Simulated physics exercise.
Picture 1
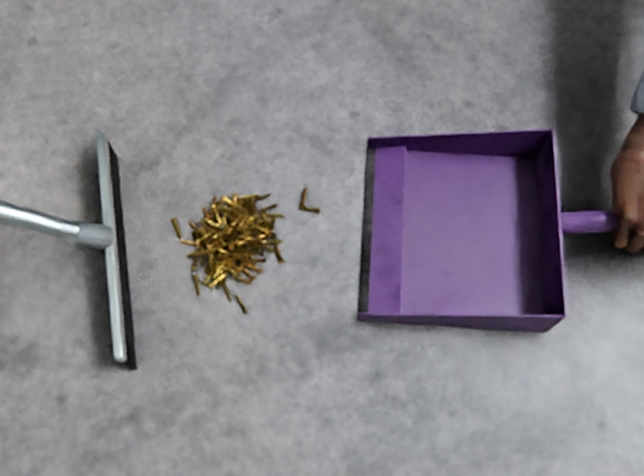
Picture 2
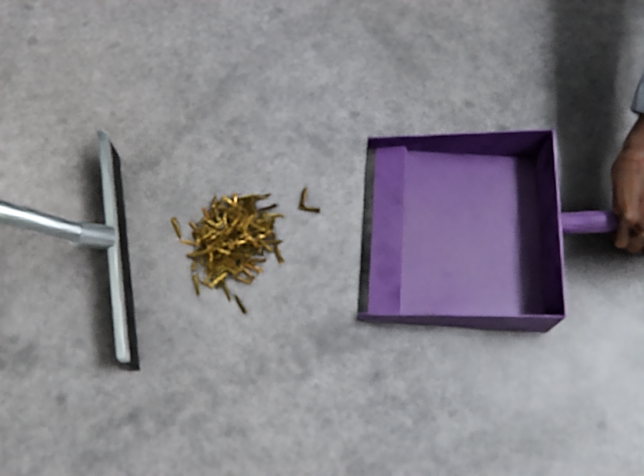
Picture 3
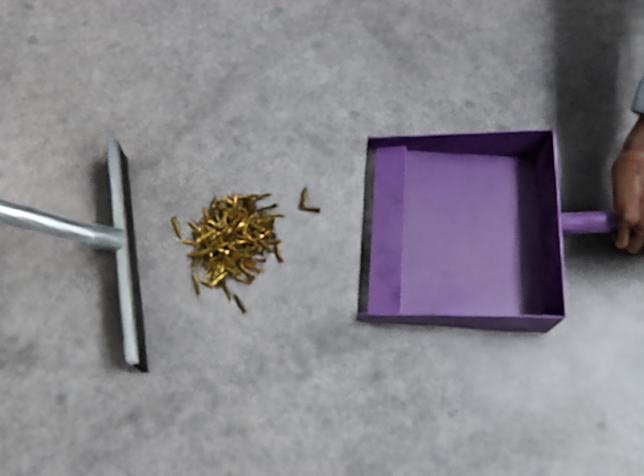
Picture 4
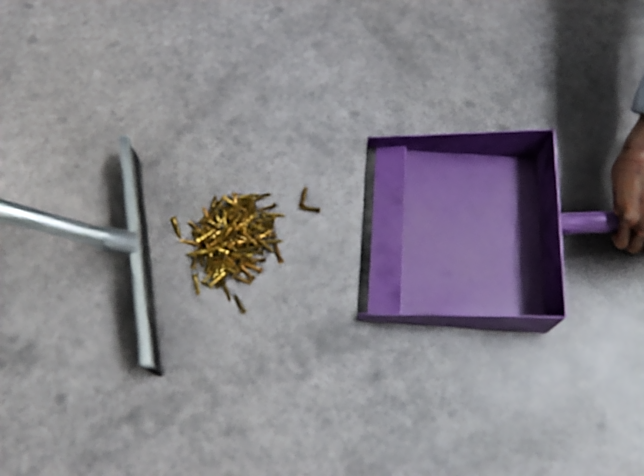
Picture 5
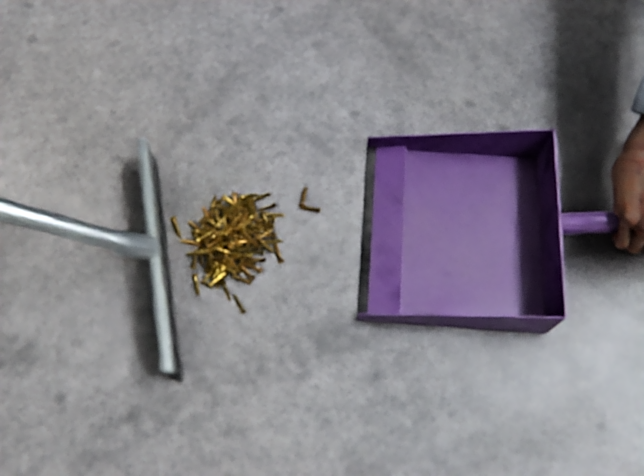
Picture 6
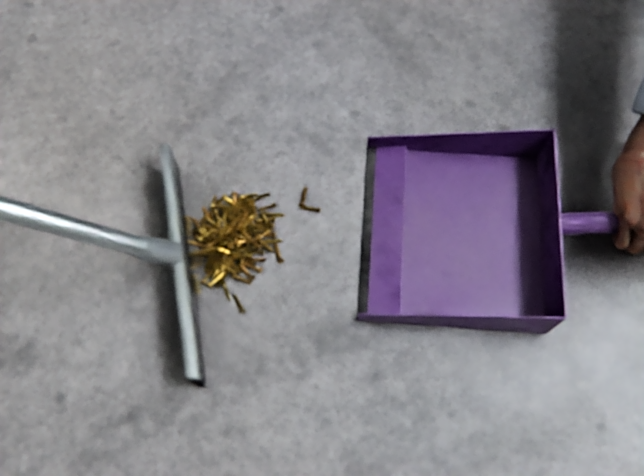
In the video, a floor squeegee slides rightward across a grey floor and reaches the left edge of a pile of small brass-coloured screws, while a hand at the right holds a purple dustpan still by its handle.
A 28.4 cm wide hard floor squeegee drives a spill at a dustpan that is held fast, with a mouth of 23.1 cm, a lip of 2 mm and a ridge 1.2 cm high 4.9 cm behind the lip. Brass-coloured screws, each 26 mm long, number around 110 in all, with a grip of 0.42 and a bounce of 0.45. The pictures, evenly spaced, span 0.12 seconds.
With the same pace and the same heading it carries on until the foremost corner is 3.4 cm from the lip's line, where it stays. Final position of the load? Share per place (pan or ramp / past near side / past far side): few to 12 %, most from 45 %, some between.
In the pan or on its ramp: Some. Past the pan's near side: Few. Past the pan's far side: Few.
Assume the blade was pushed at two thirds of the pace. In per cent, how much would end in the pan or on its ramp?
It would be around 5 percent.
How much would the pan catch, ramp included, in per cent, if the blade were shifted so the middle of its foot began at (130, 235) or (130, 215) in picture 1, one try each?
Close to 35 in a hundred, then close to 40 in a hundred.
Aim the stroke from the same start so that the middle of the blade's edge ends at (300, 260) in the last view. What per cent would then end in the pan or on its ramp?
Share caught: Approx. 40 %.
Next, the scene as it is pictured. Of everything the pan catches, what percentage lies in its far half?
Close to 30 %.
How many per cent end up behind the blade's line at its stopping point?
Estimate: Around 0 %.
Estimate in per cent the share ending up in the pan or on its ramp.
Roughly 25 per cent.
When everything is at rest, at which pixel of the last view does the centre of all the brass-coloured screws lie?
Est. centre at rest: (352, 236) px.
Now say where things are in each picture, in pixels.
In the first picture, blade from (121, 357) to (103, 138), moved 0.0 cm, 0 of the pieces shifted so far; middle of the pieces at (236, 240); pan at (468, 236).
In the second picture, blade from (124, 357) to (105, 139), moved 0.3 cm, 0 of the pieces shifted so far; middle of the pieces at (236, 240).
In the third picture, blade from (133, 360) to (113, 140), moved 1.4 cm, 0 of the pieces shifted so far; middle of the pieces at (236, 240).
In the fourth picture, blade from (148, 363) to (126, 143), moved 3.1 cm, 0 of the pieces shifted so far; middle of the pieces at (236, 240).
In the fifth picture, blade from (169, 369) to (145, 147), moved 5.5 cm, 0 of the pieces shifted so far; middle of the pieces at (236, 240).
In the sixth picture, blade from (194, 376) to (167, 151), moved 8.4 cm, 3 of the pieces shifted so far; middle of the pieces at (236, 239); pan at (468, 236).
Then, 0.07 s after the last picture, middle of the blade 12 cm from the lip; 0 % over the lip, far side 0 %, near side 0 %.
Then, 0.12 s after the last picture, middle of the blade 8 cm from the lip; 0 % over the lip, far side 0 %, near side 0 %.
Then, 0.31 s after the last picture, middle of the blade 7 cm from the lip; 25 % over the lip, far side 0 %, near side 5 %.
In the end, pan 25 %, near side 0 %, far side 0 %, in front of the lip or behind the blade 70 %.
